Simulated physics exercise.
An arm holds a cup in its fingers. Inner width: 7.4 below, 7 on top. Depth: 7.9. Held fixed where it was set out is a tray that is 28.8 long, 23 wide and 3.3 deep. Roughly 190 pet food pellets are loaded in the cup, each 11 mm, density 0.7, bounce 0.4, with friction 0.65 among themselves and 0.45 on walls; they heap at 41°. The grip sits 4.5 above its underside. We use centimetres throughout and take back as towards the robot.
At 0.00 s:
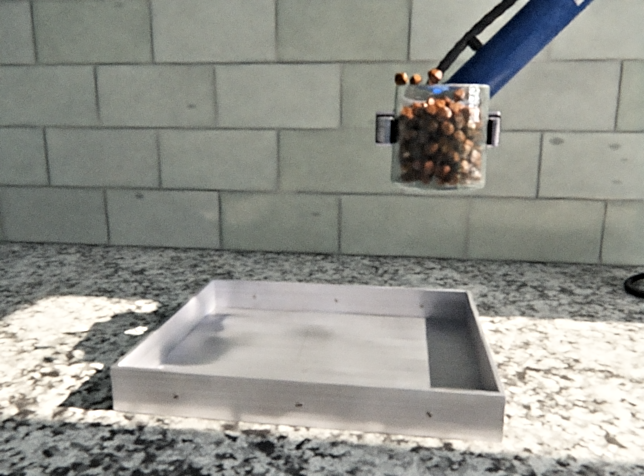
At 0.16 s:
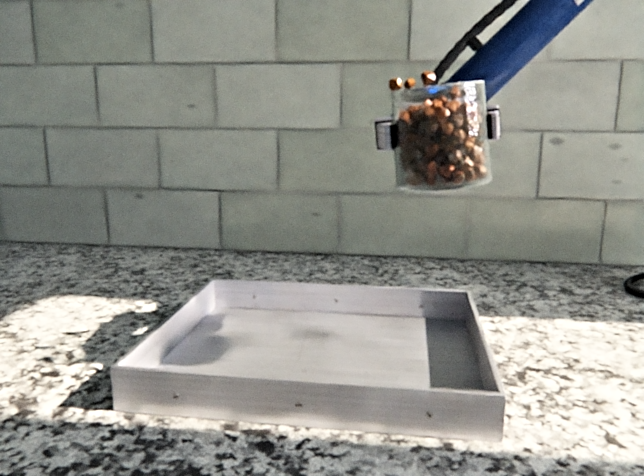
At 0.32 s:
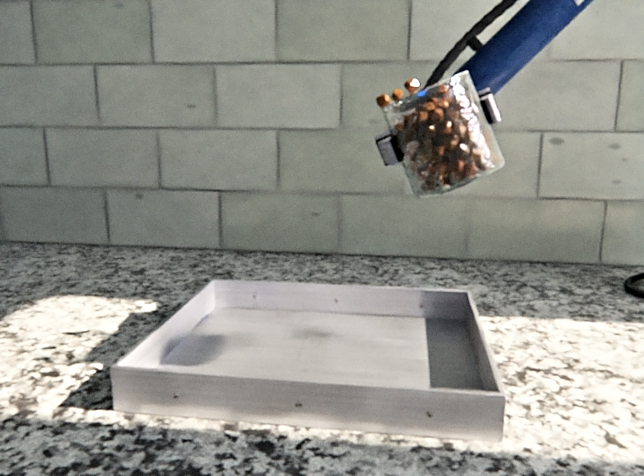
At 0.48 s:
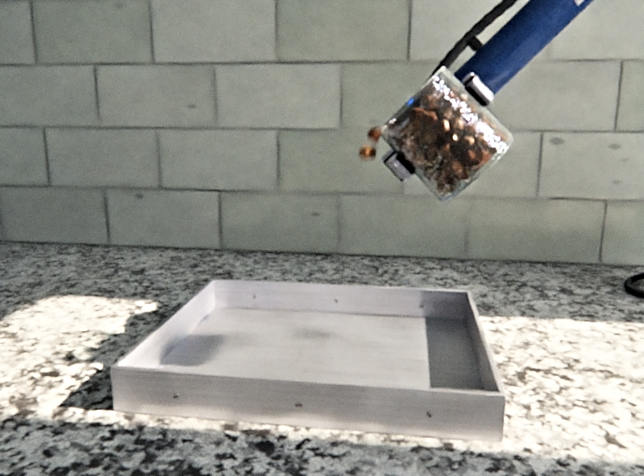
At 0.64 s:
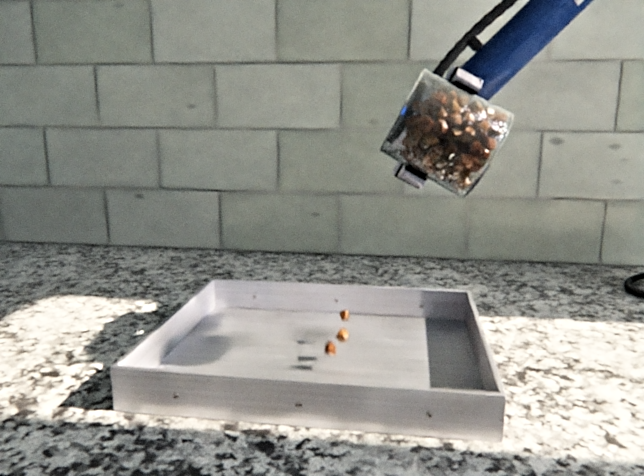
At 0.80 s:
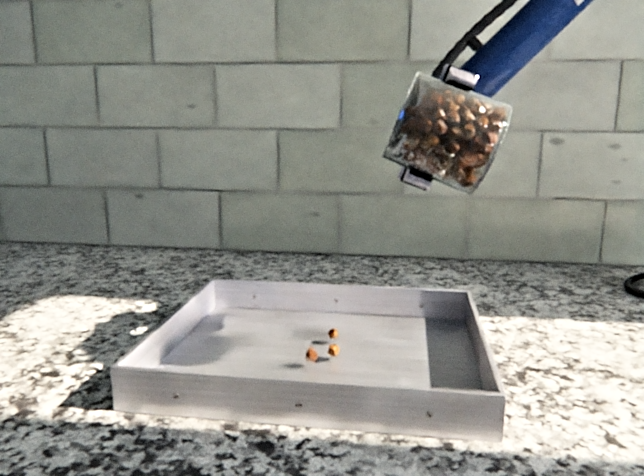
The footage shows a blue robotic arm holding a clear cup heaped with small brown pellets above a shallow pale tray, tilting it steadily to the left as three pellets drop off the top and land in the tray.
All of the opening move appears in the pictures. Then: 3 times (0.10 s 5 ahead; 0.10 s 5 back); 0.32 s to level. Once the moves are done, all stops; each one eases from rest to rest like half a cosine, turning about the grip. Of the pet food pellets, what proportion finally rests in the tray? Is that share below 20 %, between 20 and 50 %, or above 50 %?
The share is above 50 %.
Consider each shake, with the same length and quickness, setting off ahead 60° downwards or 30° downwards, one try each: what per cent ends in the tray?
It comes to around 15 per cent on the first try and around 30 per cent on the second.
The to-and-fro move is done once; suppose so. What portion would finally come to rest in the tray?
35 per cent.
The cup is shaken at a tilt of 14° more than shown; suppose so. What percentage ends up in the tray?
90 %.
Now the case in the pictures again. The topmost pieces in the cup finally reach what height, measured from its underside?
I'd put it at close to 5.5 centimetres.
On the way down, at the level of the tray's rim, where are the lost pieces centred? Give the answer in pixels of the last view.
Look at roughly (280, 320) in the last picture.
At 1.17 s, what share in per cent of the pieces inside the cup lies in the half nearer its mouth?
75 per cent.
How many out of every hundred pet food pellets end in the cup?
Around 35 per cent.
After 1.17 s, tilted 69° forward, highest piece 24 above the table; 108 in the cup, 64 in the tray, 1 on the table or floor, 15 in flight or on a rim.
After 1.54 s, tilted 43° forward, highest piece 22 above the table; 112 in the tray, 67 in the cup, 4 on the table or floor, 5 in flight or on a rim.
After 1.92 s, level, highest piece 23 above the table; 117 in the tray, 67 in the cup, 4 on the table or floor.
After 2.97 s, level, highest piece 23 above the table; 117 in the tray, 67 in the cup, 4 on the table or floor.
In the end, 117 in the tray, 67 in the cup, 4 on the table or floor. That is 62 % in the tray.
